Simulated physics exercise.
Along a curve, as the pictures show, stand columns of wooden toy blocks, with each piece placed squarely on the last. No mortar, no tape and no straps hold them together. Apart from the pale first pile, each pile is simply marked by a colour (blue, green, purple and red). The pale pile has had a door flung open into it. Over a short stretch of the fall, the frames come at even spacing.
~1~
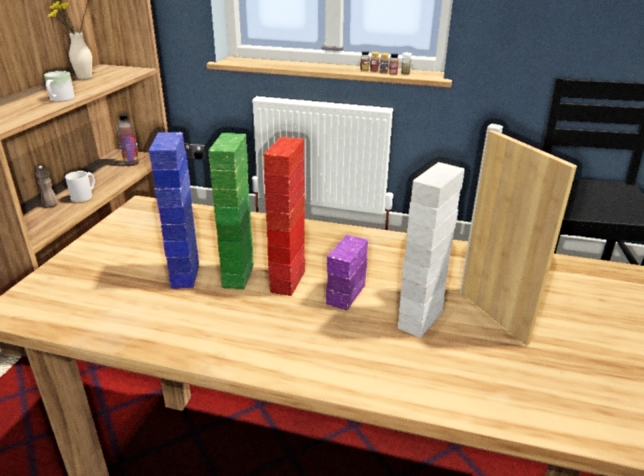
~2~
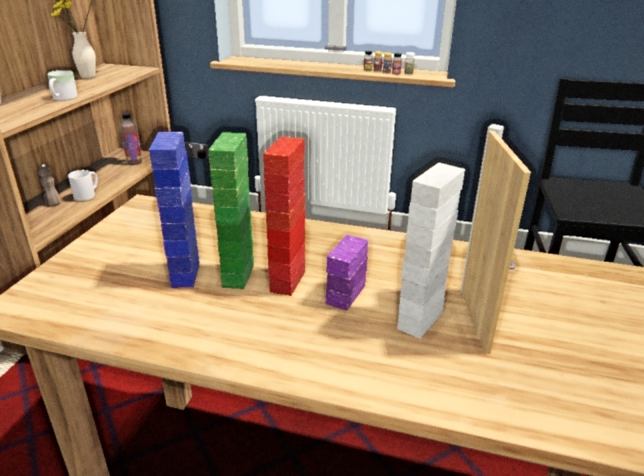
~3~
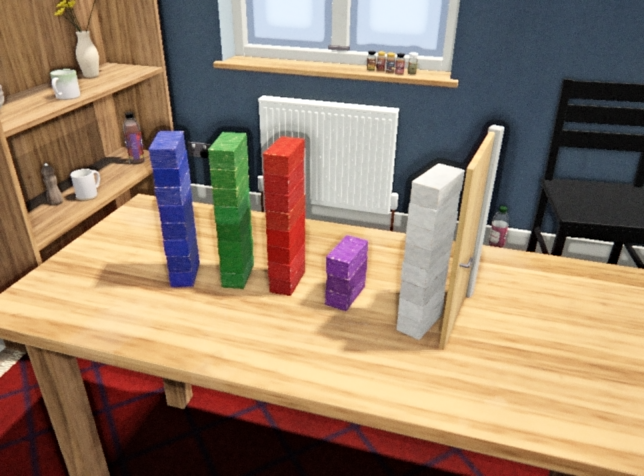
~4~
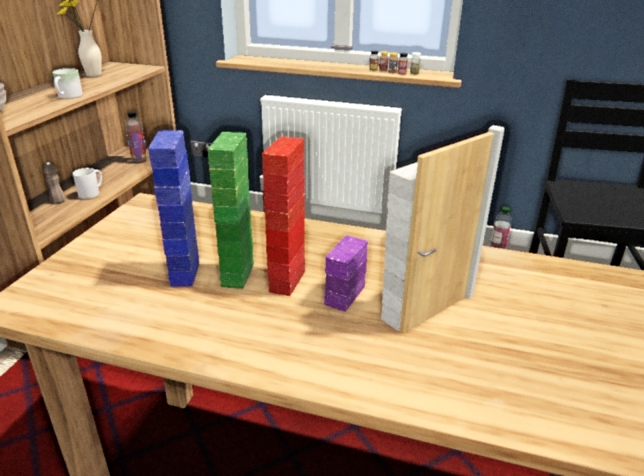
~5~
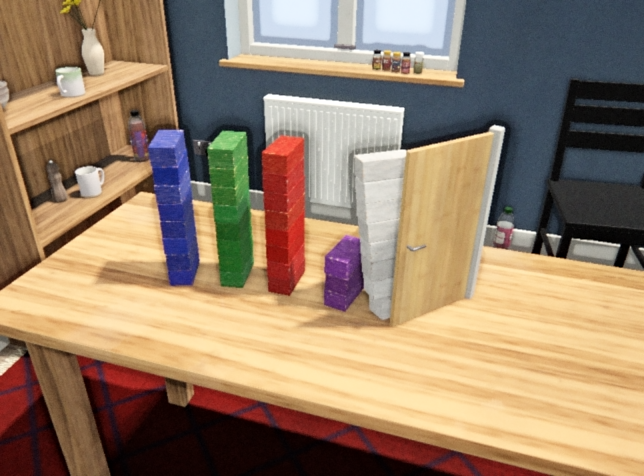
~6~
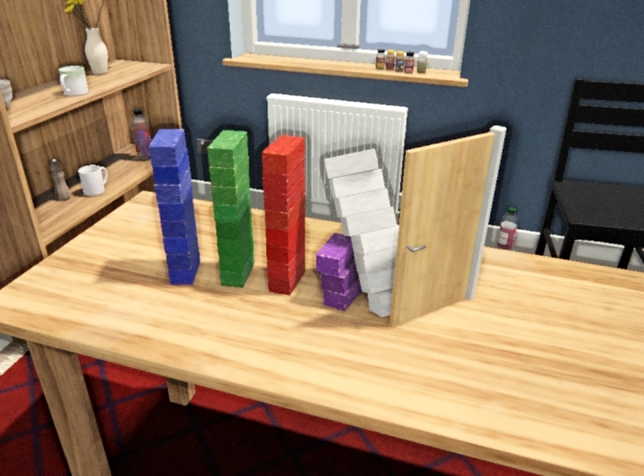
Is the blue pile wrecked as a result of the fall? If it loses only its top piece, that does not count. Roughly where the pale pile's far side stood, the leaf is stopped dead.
Most likely the pile is not brought down.
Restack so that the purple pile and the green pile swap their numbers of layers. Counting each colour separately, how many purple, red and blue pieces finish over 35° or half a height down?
Purple 7, red 7, blue 8.
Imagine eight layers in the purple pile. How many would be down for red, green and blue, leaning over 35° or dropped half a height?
By colour, that gives red at 7, green at 7 and blue at 8.
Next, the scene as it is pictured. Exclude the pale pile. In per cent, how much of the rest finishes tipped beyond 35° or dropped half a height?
Estimate: Close to 5 % of the pieces.
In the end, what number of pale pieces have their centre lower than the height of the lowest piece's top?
The answer is 6.
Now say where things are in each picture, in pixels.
In the first frame (places mark the middle of the side facing us; the camera moves round a little), door edge (564, 208) swinging in; top blue block (164, 160); top red block (284, 146); the rest undisturbed.
In the second frame, door edge (519, 215) swinging in; top blue block (164, 159).
In the third frame, door edge (464, 211) swinging in; top blue block (164, 159).
In the fourth frame, door edge (416, 198) past square; top blue block (163, 158).
In the fifth frame, door edge (403, 192) past square, top of the pale pile leaning a little; top blue block (163, 157); the rest undisturbed.
In the sixth frame, door edge (403, 192) past square, top of the pale pile leaning well over; top blue block (163, 156); top purple block (336, 245) shifted half its height; 2 disturbed, none down.
Soon after the last picture, 7 of the pale pile down; none of the 8 blue blocks down (0 of 27 in all colours); top blue block unmoved; top purple block leaning well over.
A little later, 7 of the pale pile down; none of the 8 blue blocks down (2 of 27 in all colours); top blue block unmoved; top purple block leaning steeply, about its own height lower.
At rest, 7 of the pale pile down; none of the 8 blue blocks down (2 of 27 in all colours); top blue block unmoved; top purple block leaning steeply, about its own height lower. As the last picture would show them, middles, top blue block near (168, 147), top purple block near (310, 262).
